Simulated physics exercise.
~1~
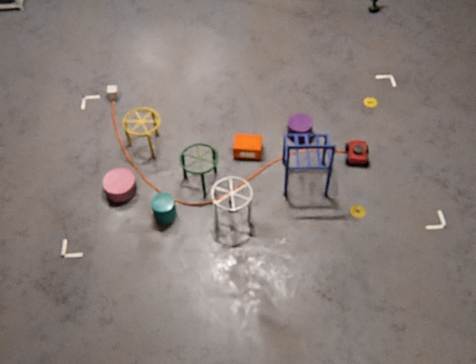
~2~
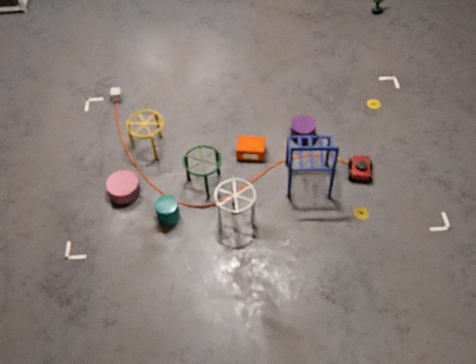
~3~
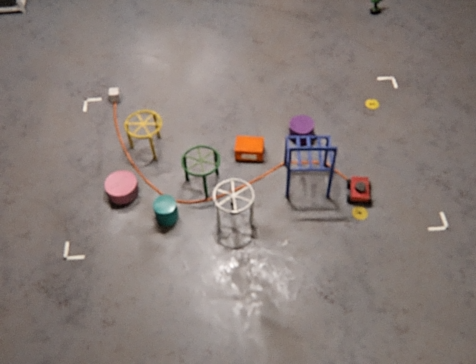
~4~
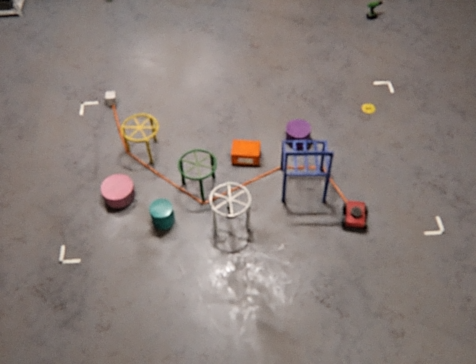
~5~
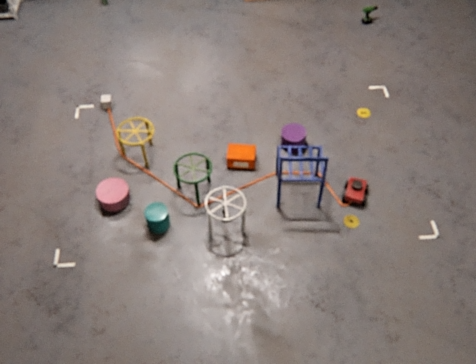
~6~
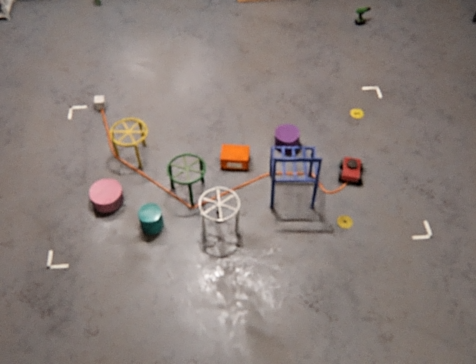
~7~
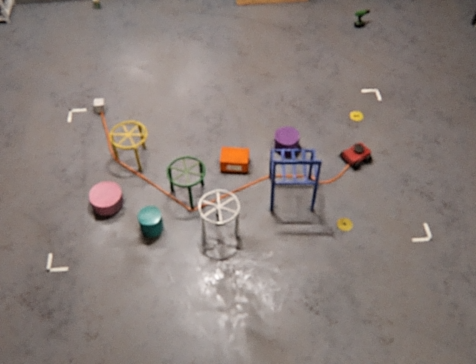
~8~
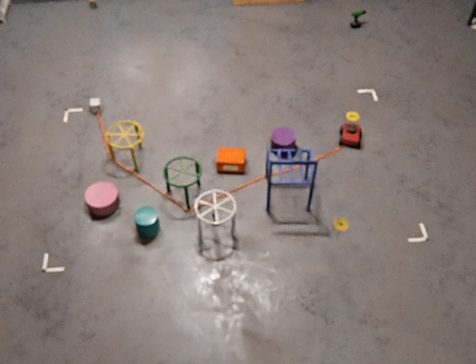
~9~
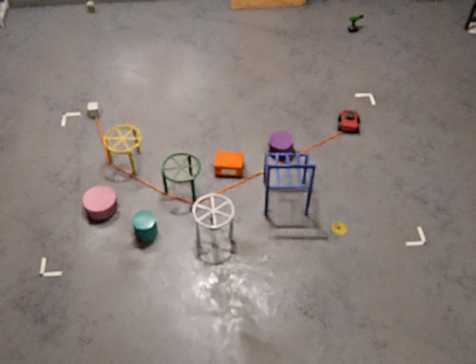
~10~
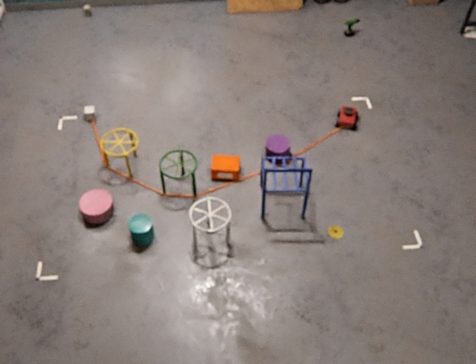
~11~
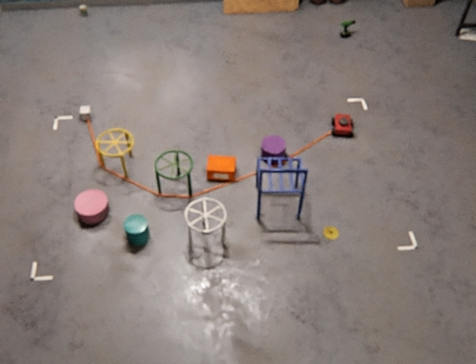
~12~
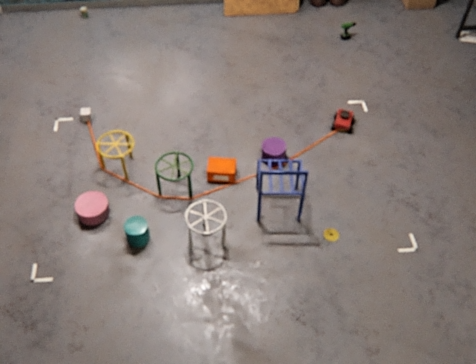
On a grey workshop floor seen from above, a red cart at the right tows an orange lead from a small white block at upper left. Between them stand yellow, green and white stools, a blue chair, an orange box, and pink, teal and purple tubs, inside white corner marks. The cart drives down to the lower yellow mark, then turns back up to the upper one. As the lead draws straighter, the green stool slides slightly up the floor. The cart stops at upper right, everything still upright.
